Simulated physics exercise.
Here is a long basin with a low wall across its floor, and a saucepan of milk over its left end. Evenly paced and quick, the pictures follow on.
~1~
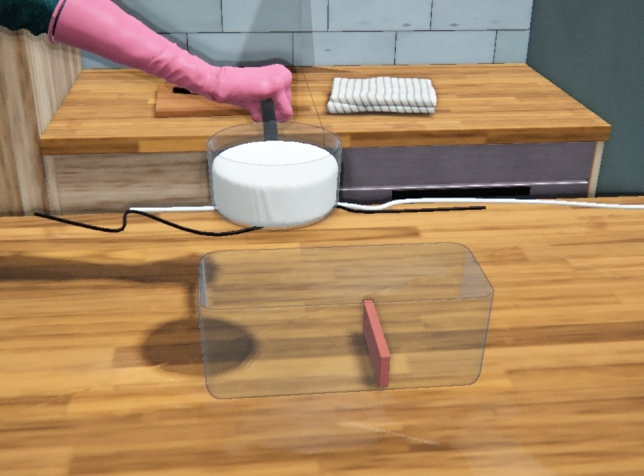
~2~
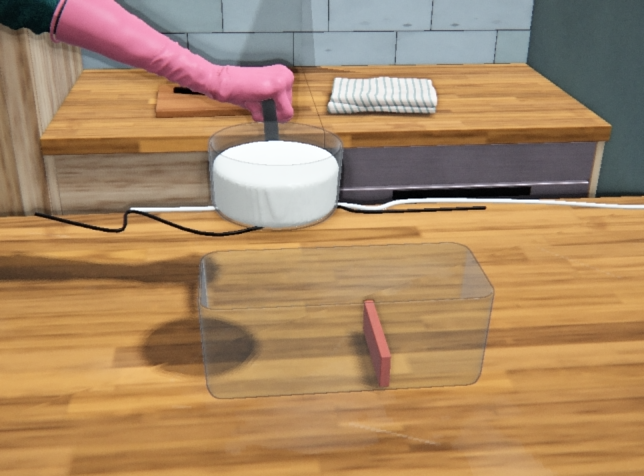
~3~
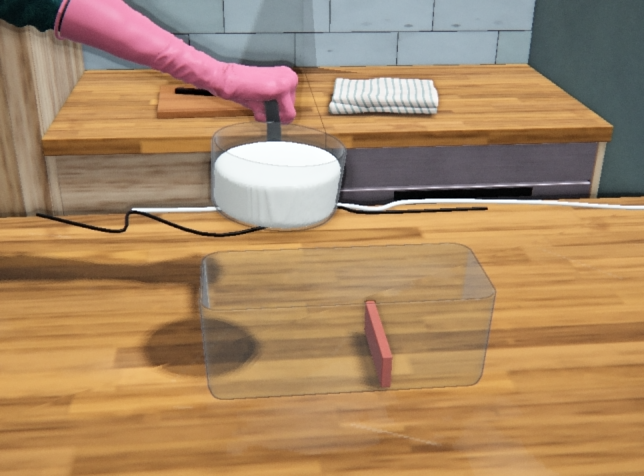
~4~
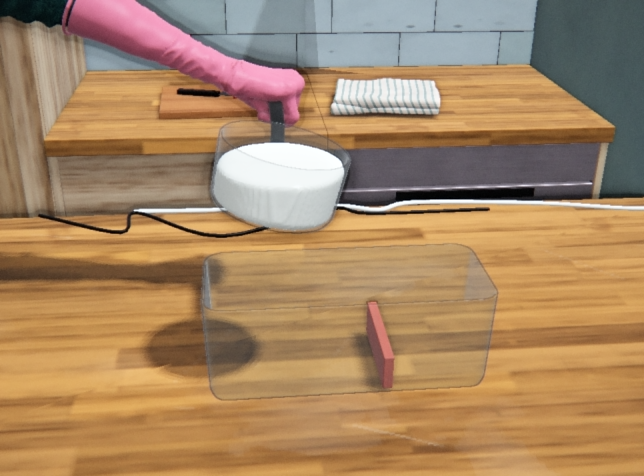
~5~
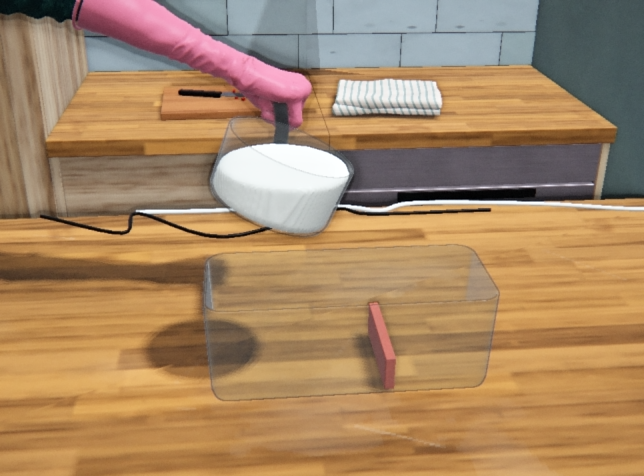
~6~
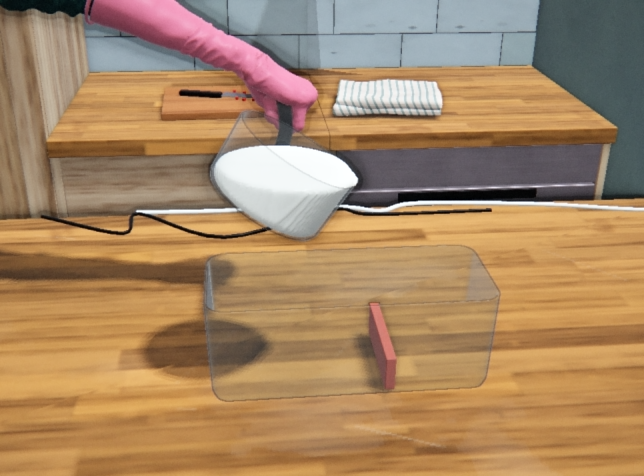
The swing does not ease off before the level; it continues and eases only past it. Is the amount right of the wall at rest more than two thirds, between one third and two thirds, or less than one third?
It is between one third and two thirds.
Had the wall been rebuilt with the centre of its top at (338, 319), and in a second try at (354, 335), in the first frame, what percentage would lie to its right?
Roughly 85 % and then 65 %.
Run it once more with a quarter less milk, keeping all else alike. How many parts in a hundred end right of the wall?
The share comes to some 35 parts in a hundred.
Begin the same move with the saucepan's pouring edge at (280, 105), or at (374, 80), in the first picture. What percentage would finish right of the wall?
Near 10 % and 75 %.
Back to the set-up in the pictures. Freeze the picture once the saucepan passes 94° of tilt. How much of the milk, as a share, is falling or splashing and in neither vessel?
It's about 35 per cent.
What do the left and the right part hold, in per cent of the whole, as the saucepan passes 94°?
Roughly 10 per cent on the left, roughly 25 per cent on the right.
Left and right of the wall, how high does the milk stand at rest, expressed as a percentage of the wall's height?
Near 40 on the left, 50 on the right.
A moment on, the saucepan is tipped on its side and 28 per cent is still to pour, 8 is left of the wall and 27 right of it.
Next, the saucepan is tipped right over and 5 per cent is still to pour, 42 is left of the wall and 47 right of it.
Then the saucepan is tipped right over and 0 per cent is still to pour, 55 is left of the wall and 43 right of it.
Later the saucepan is tipped right over and 0 per cent is still to pour, 56 is left of the wall and 43 right of it.
In the end 56 per cent lies left of the wall, 43 right of it and 1 outside.
